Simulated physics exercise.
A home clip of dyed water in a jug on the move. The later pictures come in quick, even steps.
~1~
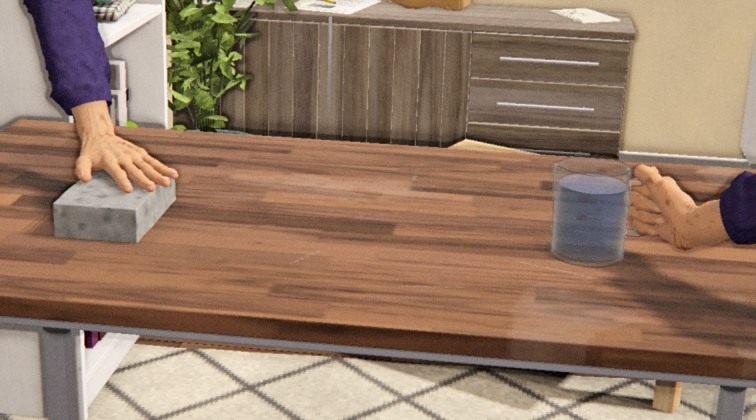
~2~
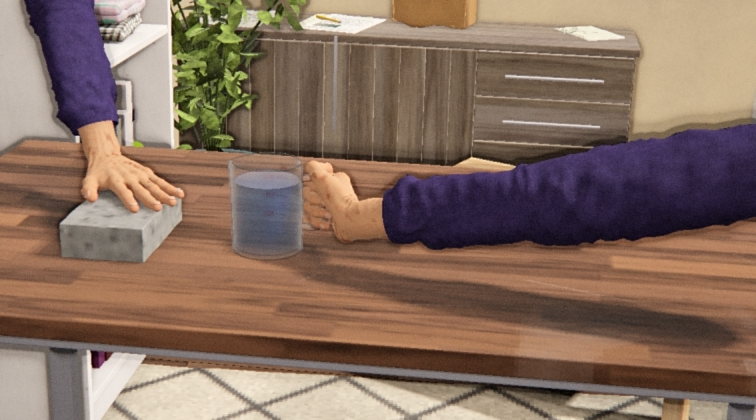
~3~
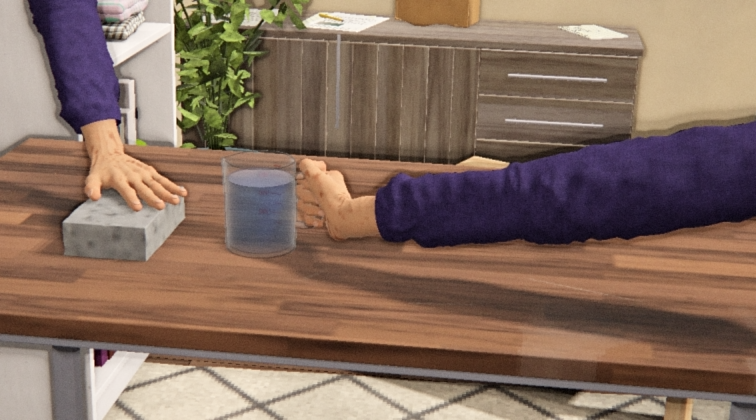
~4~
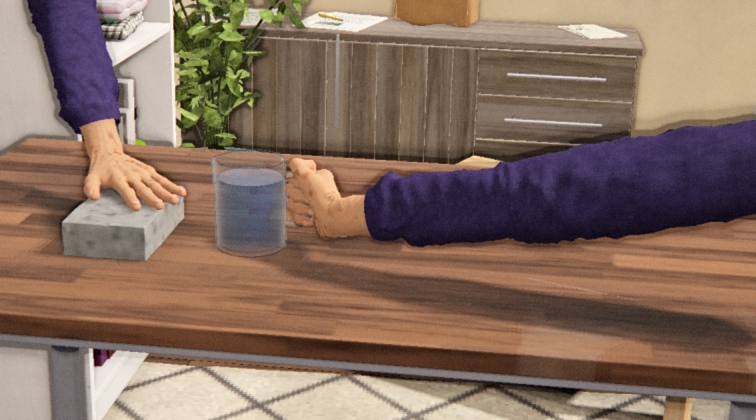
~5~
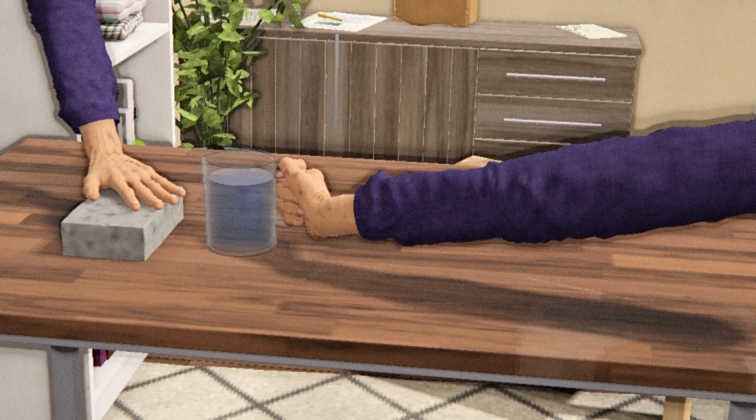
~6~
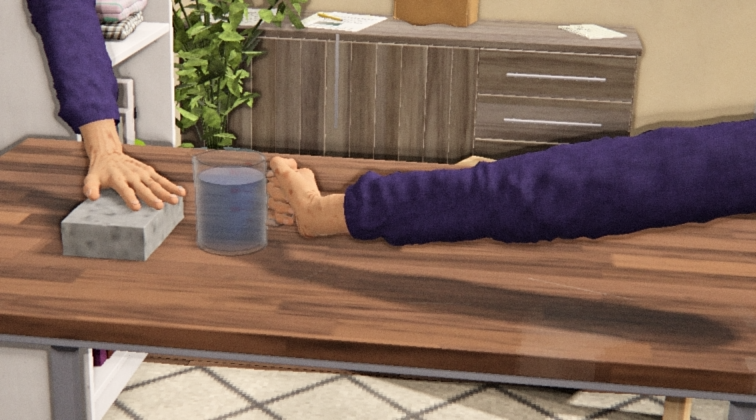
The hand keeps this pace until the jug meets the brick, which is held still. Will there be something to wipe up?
It keeps it all in.
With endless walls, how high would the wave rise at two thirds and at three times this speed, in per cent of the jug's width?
First 10 %, second 45 %.
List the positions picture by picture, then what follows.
At rest; jug (591, 208) about three quarters full; brick (117, 202), in the first frame.
Under way; jug about three quarters full, surface at (267, 180), in the second frame.
A step of some 5 px; jug (261, 201) about three quarters full, in the third frame.
A step of some 10 px; jug about three quarters full, surface at (251, 177), in the fourth frame.
A step of some 10 px; jug (241, 200) about three quarters full, in the fifth frame.
A step of some 10 px; jug about three quarters full, surface at (232, 175); brick (125, 220), in the sixth frame.
A moment on, the jug meets the brick.
Further on, the dyed water surges up the wall; the wave climbs under half way to the rim.
When it is over, the jug stands at the brick; all is still inside.
